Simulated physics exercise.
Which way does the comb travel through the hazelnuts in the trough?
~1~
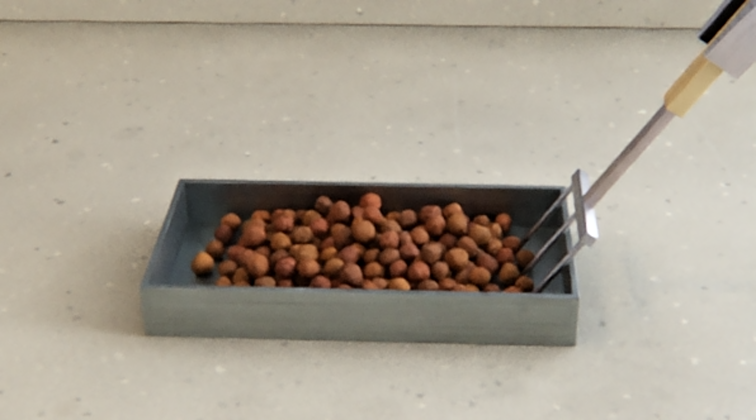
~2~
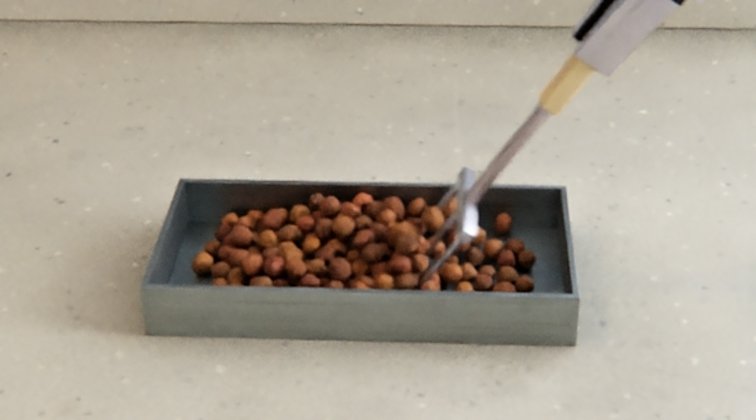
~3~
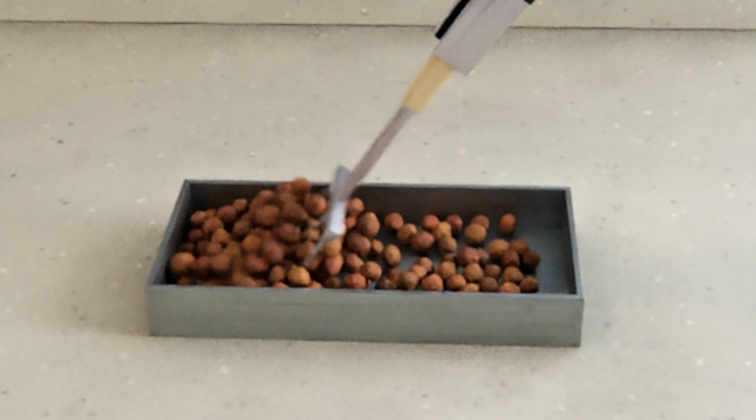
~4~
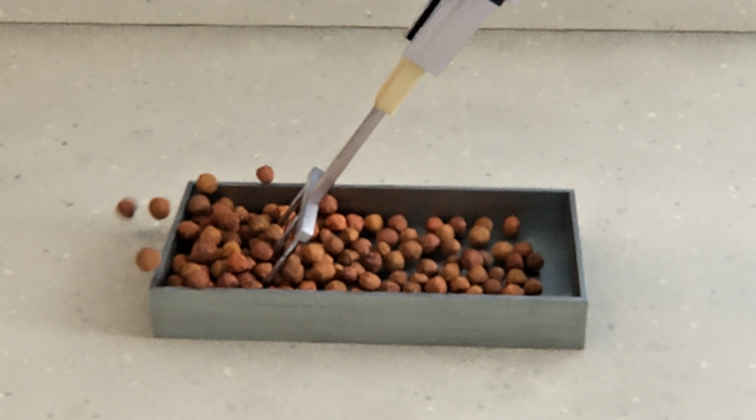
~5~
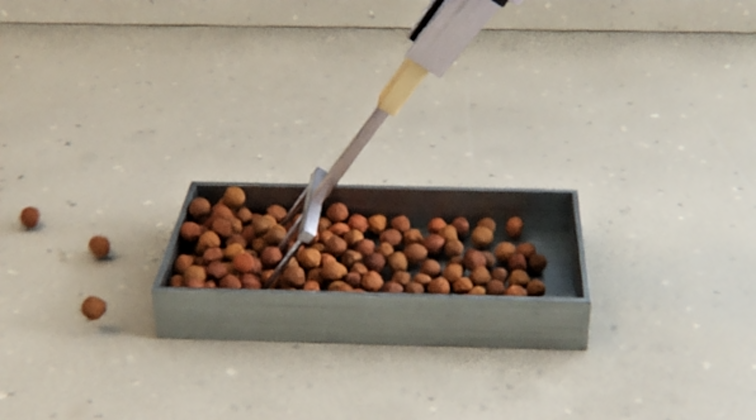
The comb moves to the left, from the right end of the trough towards the left end, where it stops a little short of the wall.
